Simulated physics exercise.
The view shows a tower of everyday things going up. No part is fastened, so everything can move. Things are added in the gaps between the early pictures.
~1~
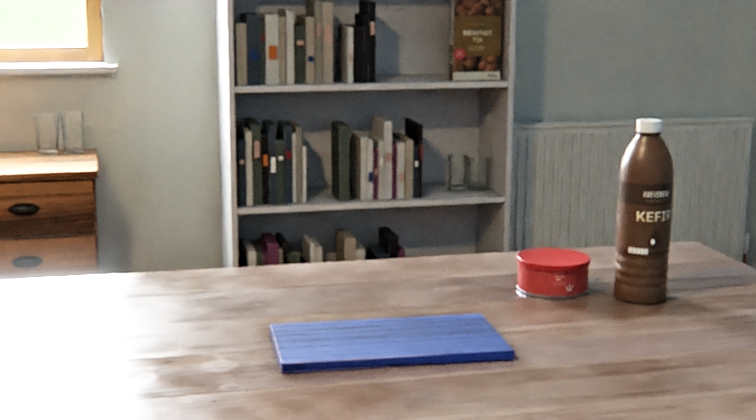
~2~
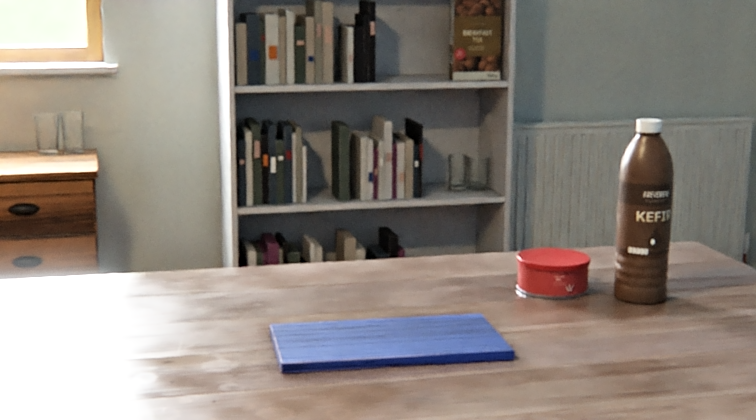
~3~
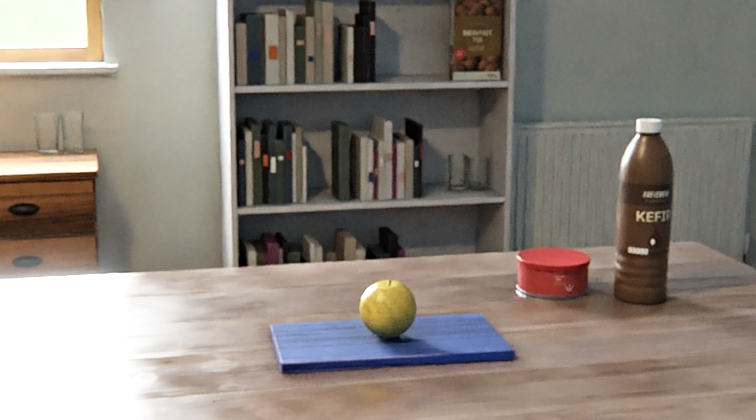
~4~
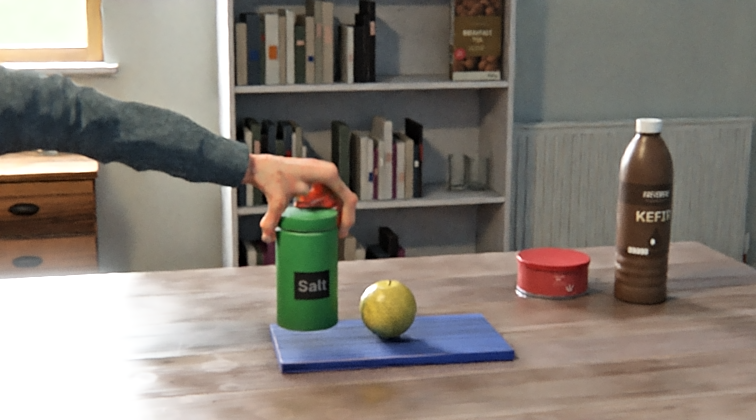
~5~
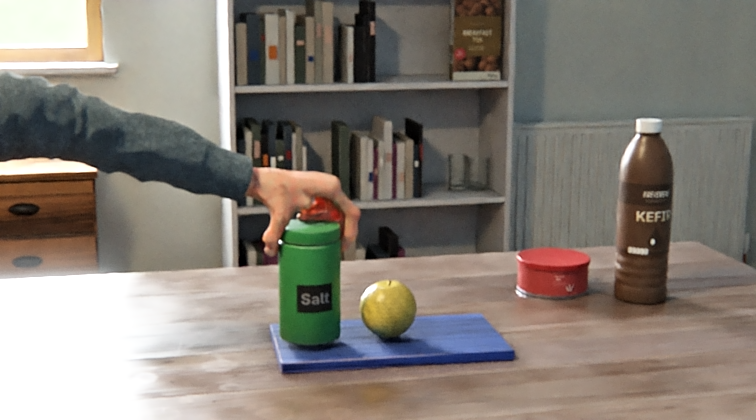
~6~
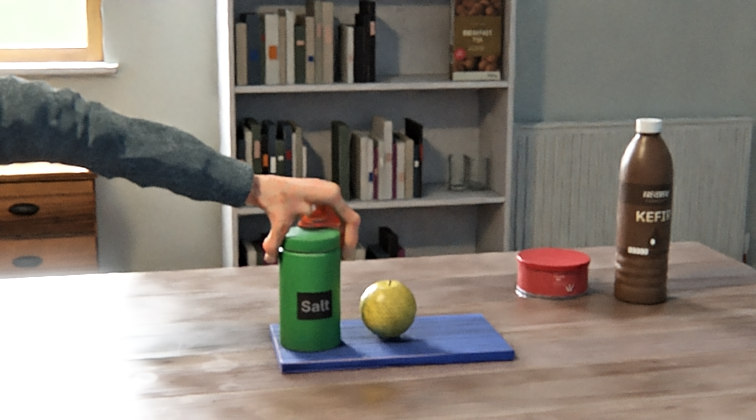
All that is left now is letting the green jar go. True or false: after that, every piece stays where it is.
True.
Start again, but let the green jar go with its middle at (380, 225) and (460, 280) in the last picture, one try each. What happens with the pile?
Case one: The pile topples; case two: It stands firm.
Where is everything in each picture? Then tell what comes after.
The last thing is not in view yet; brown bottle (645, 210), in the first picture.
The last thing is not in view yet; red tub (553, 273), in the second picture.
The last thing is not in view yet; brown bottle (645, 210), in the third picture.
Still above its spot; green jar (307, 268); red tub (553, 273), in the fourth picture.
Still above its spot; green jar (310, 281); brown bottle (645, 210), in the fifth picture.
In place under the hand; green jar (310, 288); red tub (553, 273), in the sixth picture.
Then, 0.20 s on from there, no change.
Then, 0.50 s on from there, green jar resting near (310, 288).
In the end, all 5 unmoved. At the end, from the last picture's camera, green jar near (310, 288). The pile holds.
